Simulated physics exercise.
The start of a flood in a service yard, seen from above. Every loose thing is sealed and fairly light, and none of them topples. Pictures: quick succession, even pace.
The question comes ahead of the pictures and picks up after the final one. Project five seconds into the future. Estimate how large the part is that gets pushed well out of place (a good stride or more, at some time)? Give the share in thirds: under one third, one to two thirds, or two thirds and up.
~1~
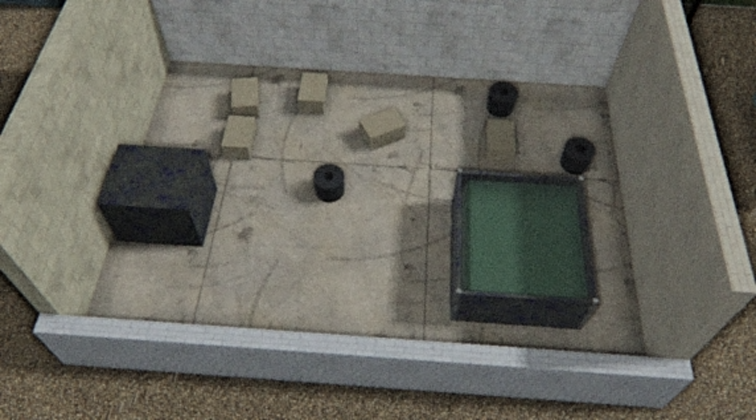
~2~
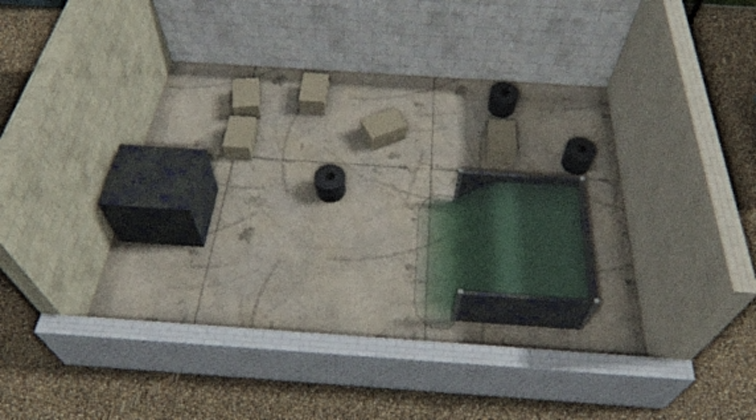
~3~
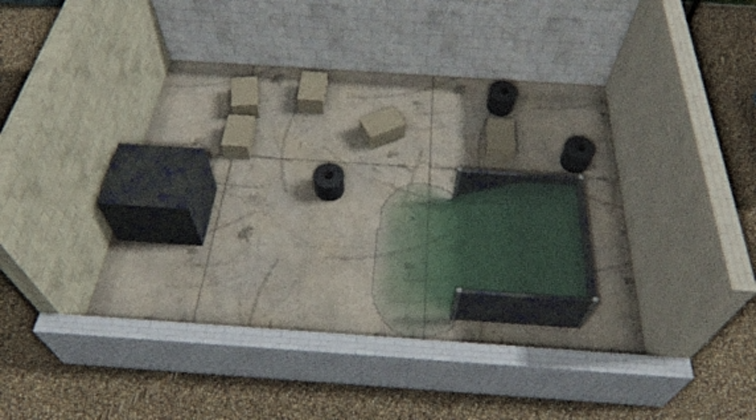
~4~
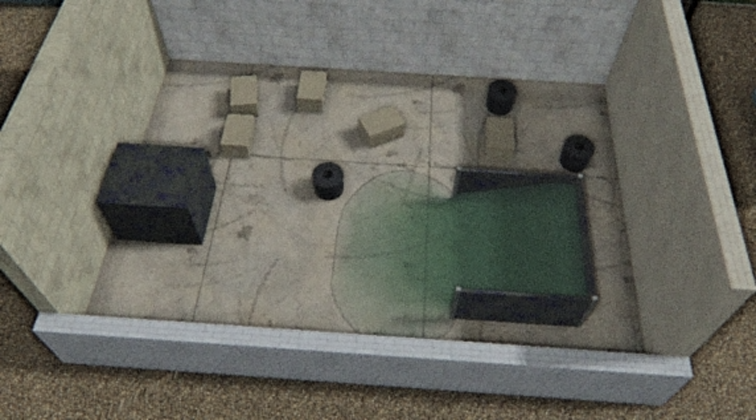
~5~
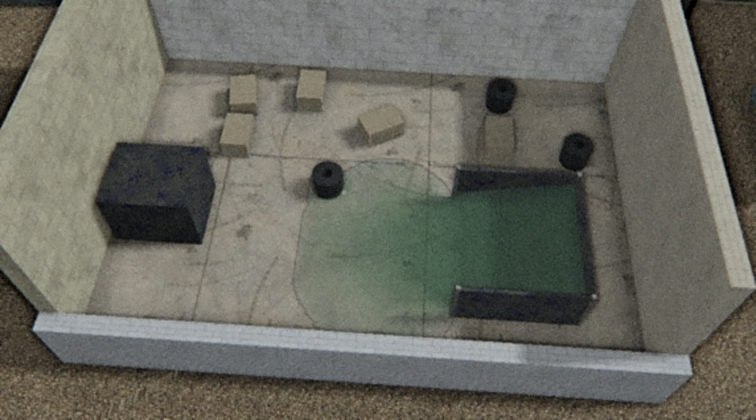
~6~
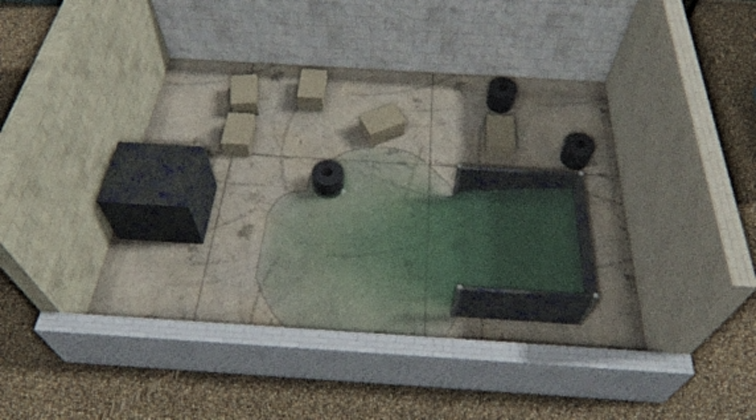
That share lands between a third and two thirds.
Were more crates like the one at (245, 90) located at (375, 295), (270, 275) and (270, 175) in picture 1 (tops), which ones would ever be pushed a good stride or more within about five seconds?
Listed in sequence, the answers are displaced a stride, displaced a stride and displaced a stride.
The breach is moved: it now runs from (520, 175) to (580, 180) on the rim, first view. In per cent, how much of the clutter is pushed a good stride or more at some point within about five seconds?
About 90 %.
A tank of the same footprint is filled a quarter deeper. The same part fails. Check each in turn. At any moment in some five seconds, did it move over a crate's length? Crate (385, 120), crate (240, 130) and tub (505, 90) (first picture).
As asked: Went the distance, went the distance, fell short.
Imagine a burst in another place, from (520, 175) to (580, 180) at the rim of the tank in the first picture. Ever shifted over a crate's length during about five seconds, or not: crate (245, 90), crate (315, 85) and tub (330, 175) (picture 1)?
Results in order: Moved that far / moved that far / stayed within it.
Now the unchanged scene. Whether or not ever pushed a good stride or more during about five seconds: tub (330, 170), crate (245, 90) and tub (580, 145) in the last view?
As listed: Pushed that far, moved that far, less than that.
A moment on, 0 of 8 are well off their spots; 0 afloat.
Next, 3 of 8 are well off their spots; 2 afloat.
Later, 3 of 8 are well off their spots; 3 afloat.
In the end, 3 of 8 are well off their spots, and 4 have been at some point; 4 afloat.
